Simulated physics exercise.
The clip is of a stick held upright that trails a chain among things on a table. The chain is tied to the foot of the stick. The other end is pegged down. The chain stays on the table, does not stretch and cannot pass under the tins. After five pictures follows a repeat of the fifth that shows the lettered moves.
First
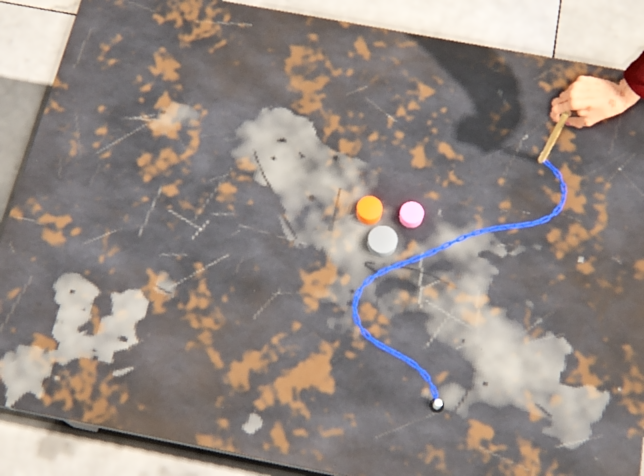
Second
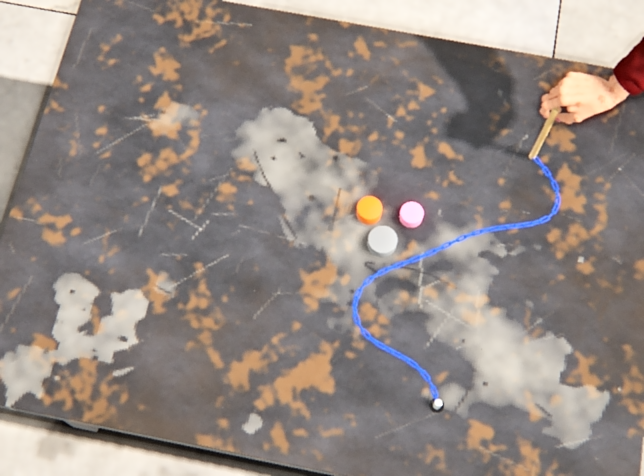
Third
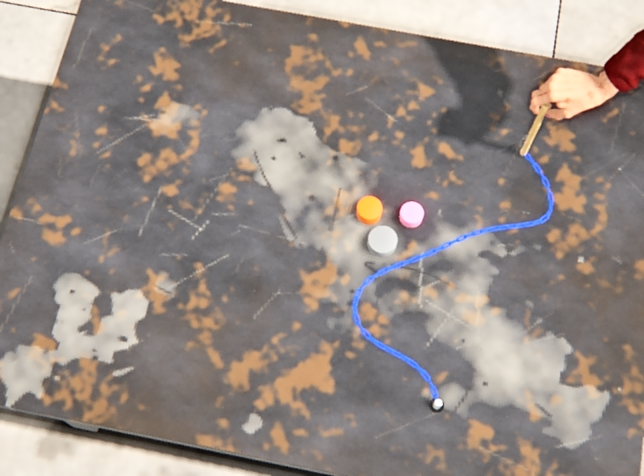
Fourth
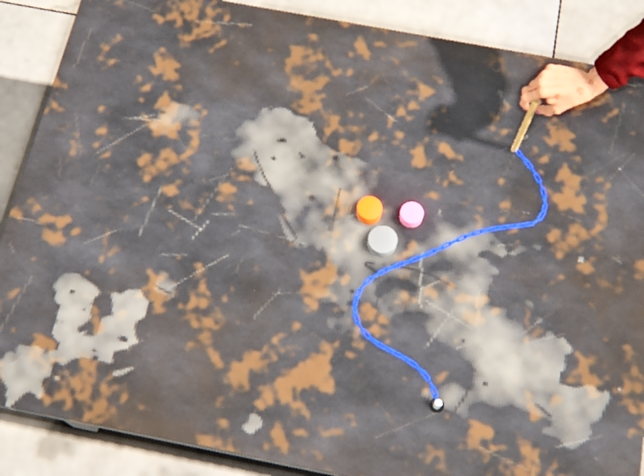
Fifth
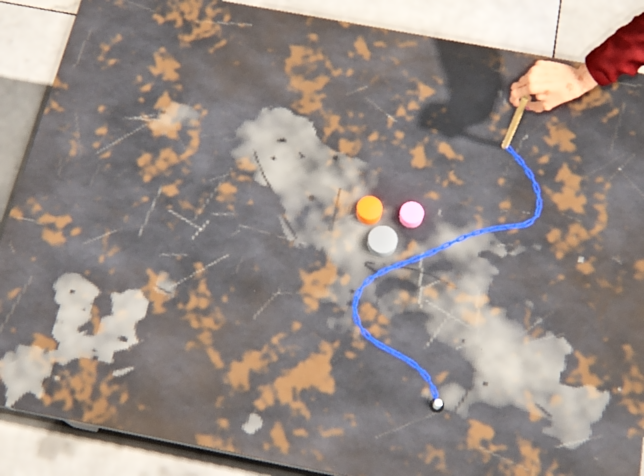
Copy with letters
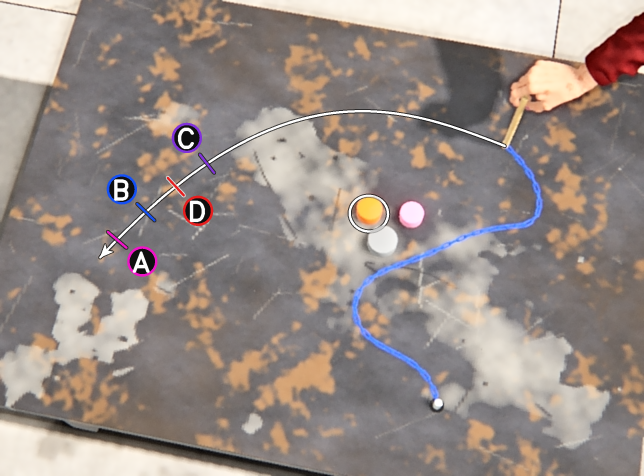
On a rust-mottled dark tabletop, a hand slides an upright stick slowly leftward, trailing a blue chain curving below three small tins.
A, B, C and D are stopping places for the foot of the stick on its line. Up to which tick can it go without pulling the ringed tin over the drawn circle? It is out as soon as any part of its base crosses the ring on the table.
It should halt at D.
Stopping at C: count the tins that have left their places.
By then, none.
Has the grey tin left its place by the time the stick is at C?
No.
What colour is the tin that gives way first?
The pink tin.
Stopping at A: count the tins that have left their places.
Three.
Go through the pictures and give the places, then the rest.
In the first picture, peg (438, 404); grey tin (382, 242); orange tin (369, 211).
In the second picture, orange tin (369, 211); pink tin (411, 215).
In the third picture, peg (438, 404); grey tin (382, 242).
In the fourth picture, orange tin (369, 211); pink tin (411, 215).
In the fifth picture, peg (438, 404); grey tin (382, 242); orange tin (369, 211).
On the marked copy, A at (117, 240); B at (146, 212); C at (207, 164); D at (176, 187); the ring at (369, 214); the route from (505, 146) via (282, 125) to (100, 257).
Taking D. A third of the way, foot of the stick (387, 113); orange tin (369, 211).
Two thirds of the way, foot of the stick (266, 132); orange tin (369, 211).
When it is over, foot of the stick (176, 187); orange tin (369, 211); pink tin (399, 223); the orange tin is still in its ring.
As for the rest, A drags the ringed tin to (329, 239); B drags the ringed tin to (354, 224); C is safe but short.
